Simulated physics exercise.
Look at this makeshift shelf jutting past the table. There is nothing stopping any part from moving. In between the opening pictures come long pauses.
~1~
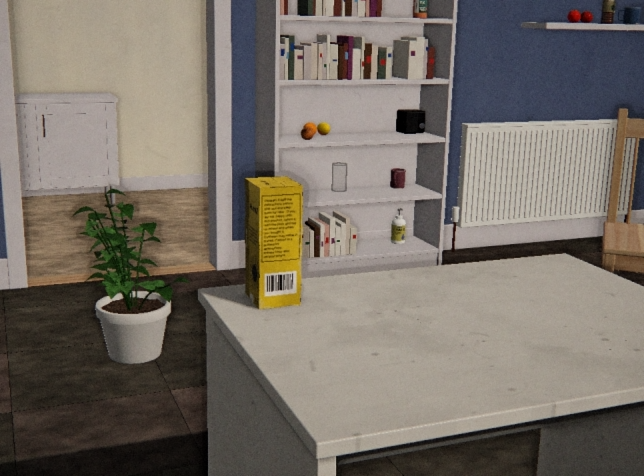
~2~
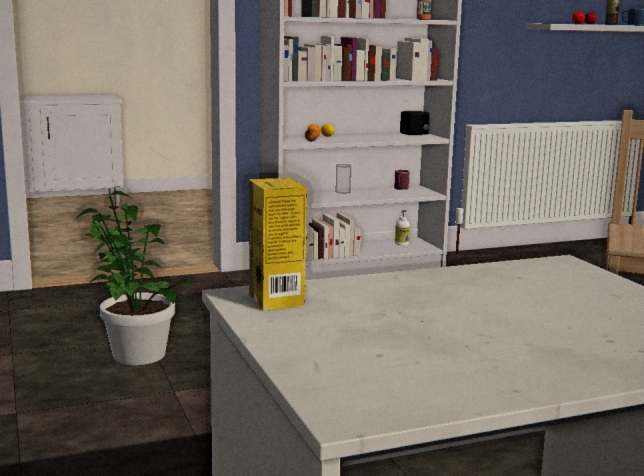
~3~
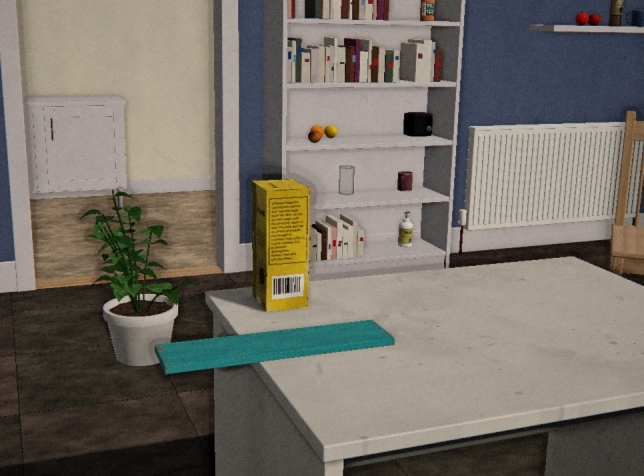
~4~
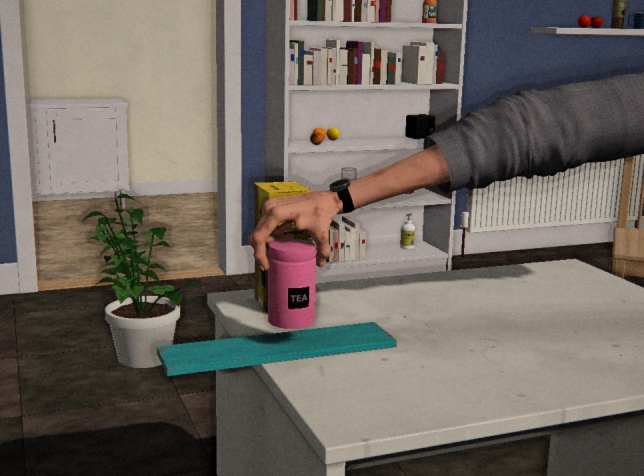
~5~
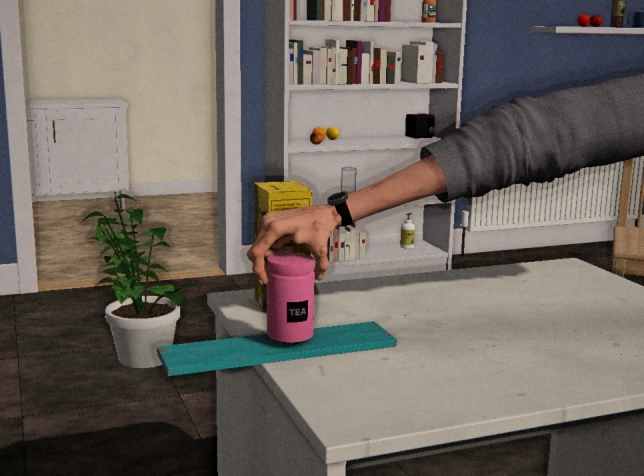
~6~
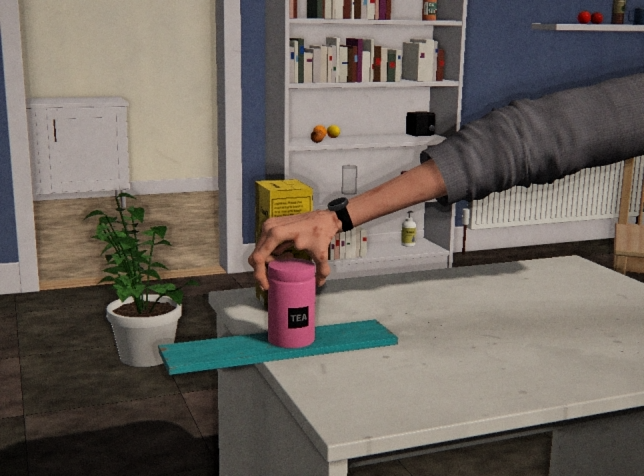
A hand in a grey sleeve lowered a pink tea jar onto a teal board jutting past the left edge of a pale counter, after the board had appeared in front of a yellow carton.
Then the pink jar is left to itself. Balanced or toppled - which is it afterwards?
Balanced.
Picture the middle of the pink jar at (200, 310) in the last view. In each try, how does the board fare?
Well, it simply tumbles down.
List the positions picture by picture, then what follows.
In the first picture, the last thing is not in view yet; yellow carton (273, 242).
In the second picture, the last thing is not in view yet; yellow carton (277, 243).
In the third picture, the last thing is not in view yet; yellow carton (280, 244).
In the fourth picture, still above its spot; pink jar (292, 283).
In the fifth picture, still above its spot; pink jar (290, 297).
In the sixth picture, in place under the hand; pink jar (291, 302).
Then, 0.40 s past the last view, nothing moves.
Then, 1.10 s past the last view, pink jar resting near (291, 303).
Finally, all 3 still in place. Final places as the last picture's camera would see them, pink jar near (291, 303). The board holds.
